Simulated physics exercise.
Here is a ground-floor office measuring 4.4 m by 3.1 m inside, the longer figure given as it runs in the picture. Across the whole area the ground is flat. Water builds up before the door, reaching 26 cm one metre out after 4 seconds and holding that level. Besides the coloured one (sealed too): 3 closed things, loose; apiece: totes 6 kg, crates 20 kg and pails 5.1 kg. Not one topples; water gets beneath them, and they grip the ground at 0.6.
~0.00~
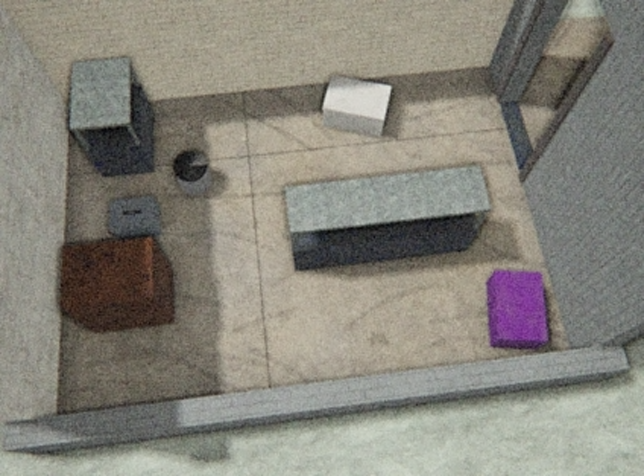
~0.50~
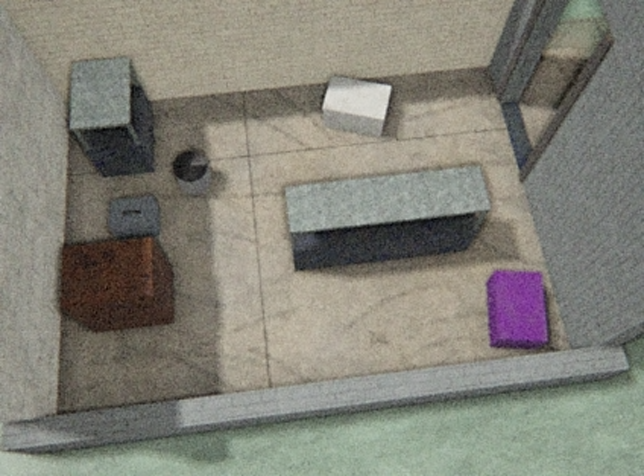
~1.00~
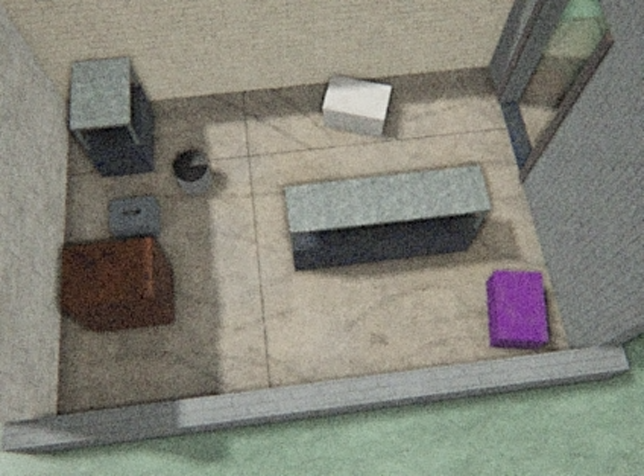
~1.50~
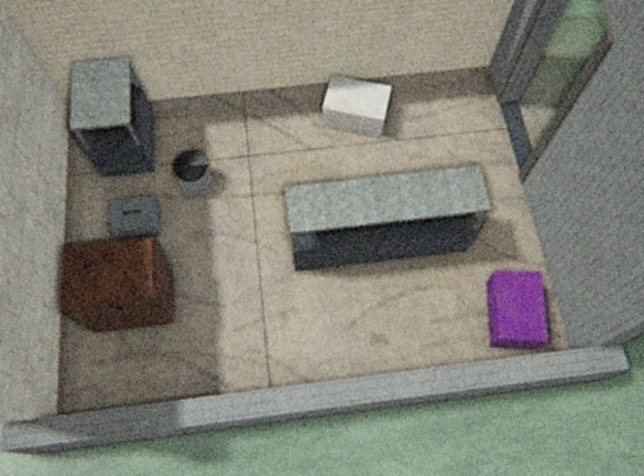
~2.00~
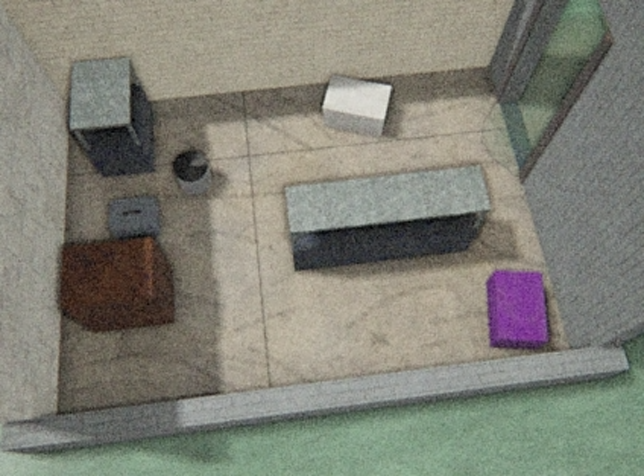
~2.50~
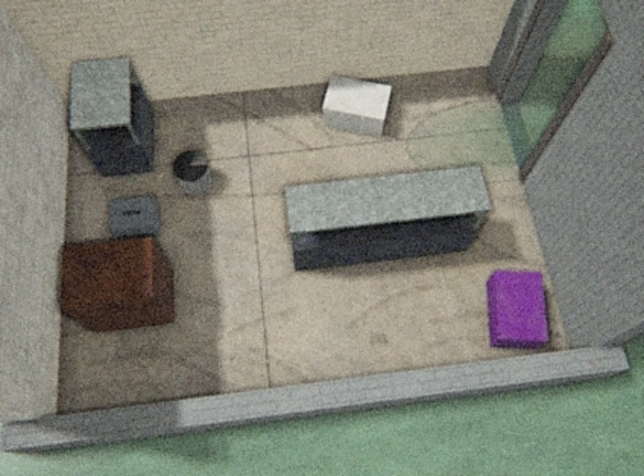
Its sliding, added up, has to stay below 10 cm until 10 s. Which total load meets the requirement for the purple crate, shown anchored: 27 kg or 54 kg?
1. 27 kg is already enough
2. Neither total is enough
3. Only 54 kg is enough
1, 27 kg is already enough.
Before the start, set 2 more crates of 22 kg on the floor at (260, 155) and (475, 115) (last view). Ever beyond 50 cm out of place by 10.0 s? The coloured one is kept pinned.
In the order given, beyond the mark and then beyond the mark.
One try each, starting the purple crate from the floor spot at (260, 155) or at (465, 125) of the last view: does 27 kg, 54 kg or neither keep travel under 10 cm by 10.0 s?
The big mass is needed; the big mass is needed.
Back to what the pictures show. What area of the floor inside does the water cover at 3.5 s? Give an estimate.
Wet area: Approx. 3.0 m2.
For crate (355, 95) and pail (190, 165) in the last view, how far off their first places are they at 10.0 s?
300 cm and 60 cm respectively.
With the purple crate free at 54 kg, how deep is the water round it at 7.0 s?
Around 2 cm.
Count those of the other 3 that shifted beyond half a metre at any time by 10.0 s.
The number is 3.
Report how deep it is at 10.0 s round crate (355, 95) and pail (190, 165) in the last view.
Depths: Near 14 cm, then near 19 cm.
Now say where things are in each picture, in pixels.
In the first frame, the purple crate at (521, 305) rests on the ground; water covers 0.0 m2; 0 of 4 have shifted.
In the second frame, the purple crate at (521, 305) rests on the ground; water covers 0.0 m2; 0 of 4 have shifted.
In the third frame, the purple crate at (521, 305) rests on the ground; 0.0 m2 under water; 0 of 4 have shifted.
In the fourth frame, the purple crate at (521, 305), on the bottom; 0.0 m2 under water; 0 of 4 have shifted.
In the fifth frame, the purple crate at (521, 305), on the bottom; water covers 0.1 m2; 0 of 4 have shifted.
In the sixth frame, the purple crate at (521, 305) rests on the ground; 0.7 m2 under water; 0 of 4 have shifted.
After 3.5 s the purple crate would be 0 cm from its start with 27 kg and 0 cm from its start with 54 kg; 0 cm of water round it then.
After 4.5 s the purple crate would be 0 cm from its start with 27 kg and 0 cm from its start with 54 kg; 1 cm of water round it then.
After 7.0 s the purple crate would be 0 cm from its start with 27 kg and 0 cm from its start with 54 kg; 2 cm of water round it then.
After 10.0 s the purple crate would be 0 cm from its start with 27 kg and 0 cm from its start with 54 kg; 3 cm of water round it then.
